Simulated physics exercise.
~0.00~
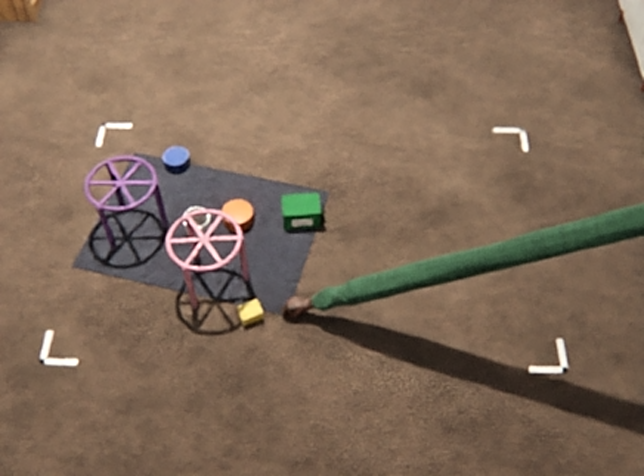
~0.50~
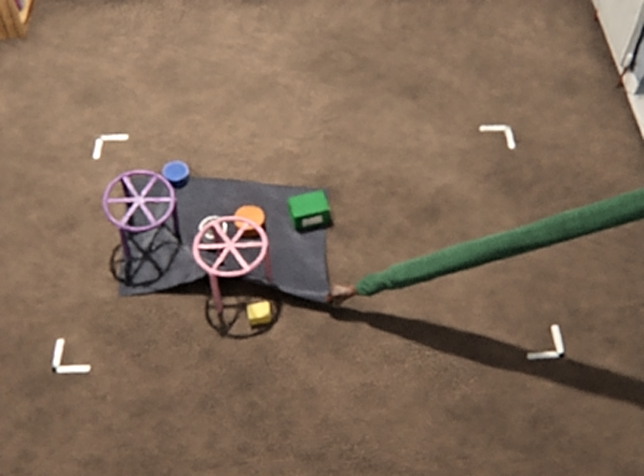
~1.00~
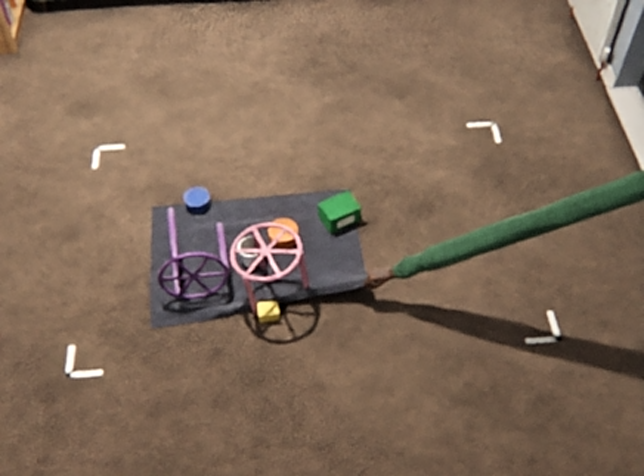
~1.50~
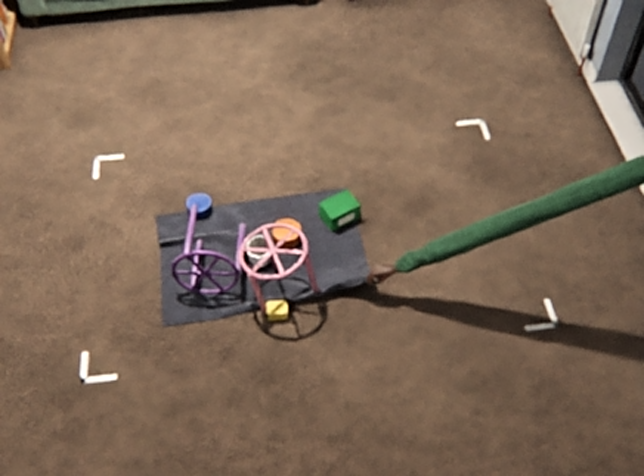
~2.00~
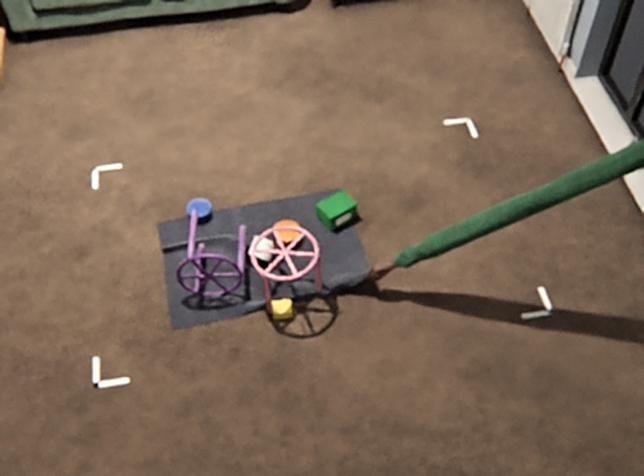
A dark dust sheet lies on a brown floor between four white corner marks, holding a purple stool, a pink stool, a white pot, an orange tub, a green box and a blue bin, with a yellow crate by its lower edge. A long green arm, its tip at the sheet's lower right corner, draws the cloth to the right, and the things shift with it. As the pull continues, the purple stool topples toward the viewer. The arm then nearly stops, and the sheet settles. At the end the purple stool lies on its side while the pink one still stands.
